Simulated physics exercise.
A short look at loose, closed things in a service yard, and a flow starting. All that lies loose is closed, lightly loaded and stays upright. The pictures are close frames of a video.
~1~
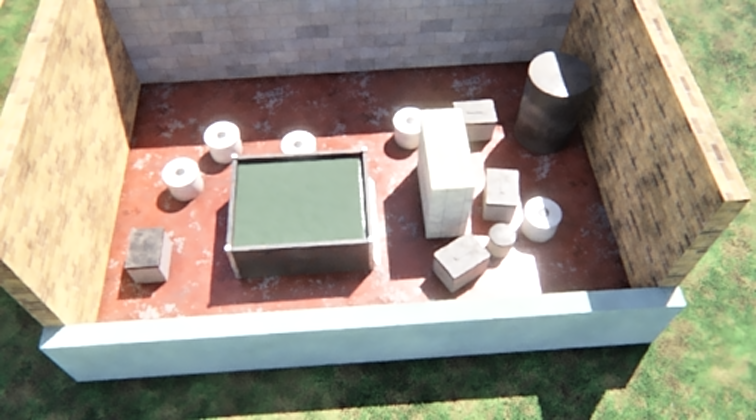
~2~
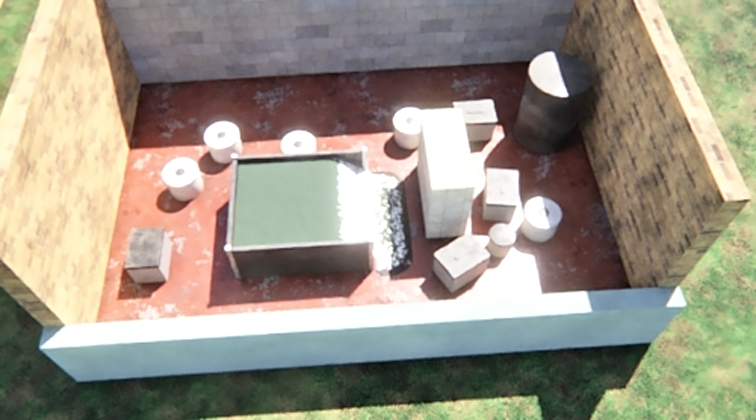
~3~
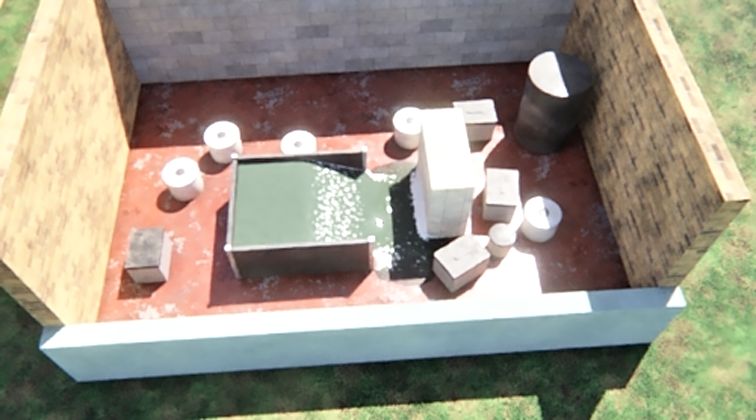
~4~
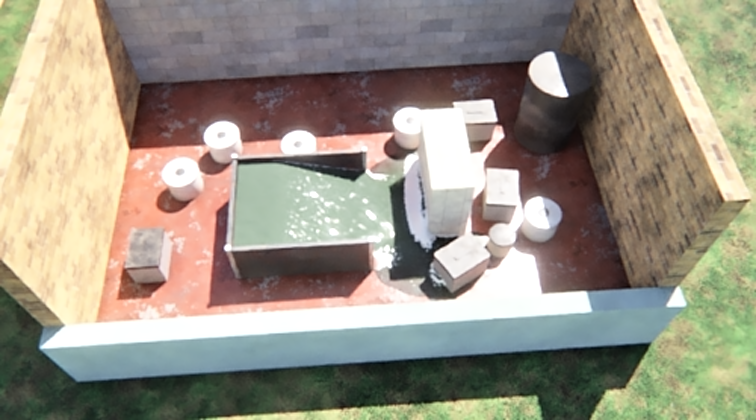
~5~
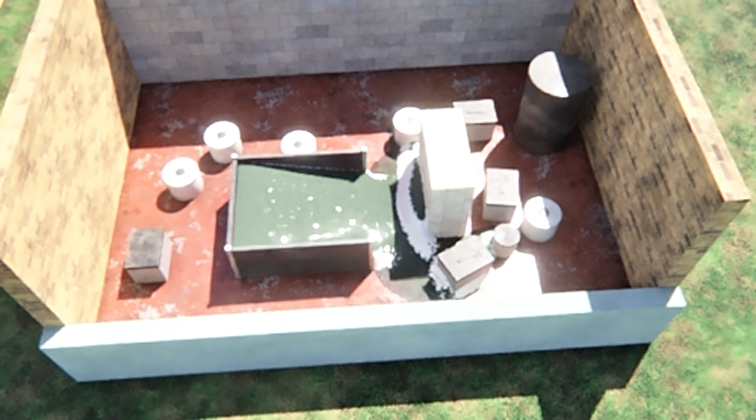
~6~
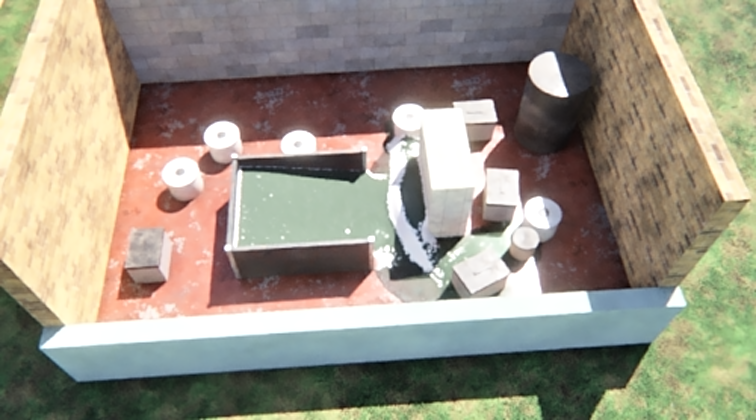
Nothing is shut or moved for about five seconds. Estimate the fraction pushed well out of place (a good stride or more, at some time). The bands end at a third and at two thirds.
It is one to two thirds.
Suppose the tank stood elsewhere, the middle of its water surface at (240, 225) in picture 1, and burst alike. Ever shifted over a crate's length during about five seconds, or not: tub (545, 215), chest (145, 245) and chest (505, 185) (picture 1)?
One after the other: That far or more, less than that, short of that.
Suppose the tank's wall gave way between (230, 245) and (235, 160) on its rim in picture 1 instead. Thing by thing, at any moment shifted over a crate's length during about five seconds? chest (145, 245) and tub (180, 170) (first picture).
As listed: Yes, that far or more.
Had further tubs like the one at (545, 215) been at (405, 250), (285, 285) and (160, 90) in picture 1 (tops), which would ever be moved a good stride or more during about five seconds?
In turn: Moved that far, swept aside, swept aside.
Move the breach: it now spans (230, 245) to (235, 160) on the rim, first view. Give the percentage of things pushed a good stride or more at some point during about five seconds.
About 30 per cent.
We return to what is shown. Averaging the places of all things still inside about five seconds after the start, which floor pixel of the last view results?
Roughly at (368, 164).
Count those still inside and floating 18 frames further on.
That makes 2.
A moment on, 3 of 10 are well off their spots; 0 afloat.
Next, 3 of 10 are well off their spots; 3 afloat.
Later, 4 of 10 are well off their spots; 2 afloat.
In the end, 4 of 10 are well off their spots, and 4 have been at some point; 5 afloat.
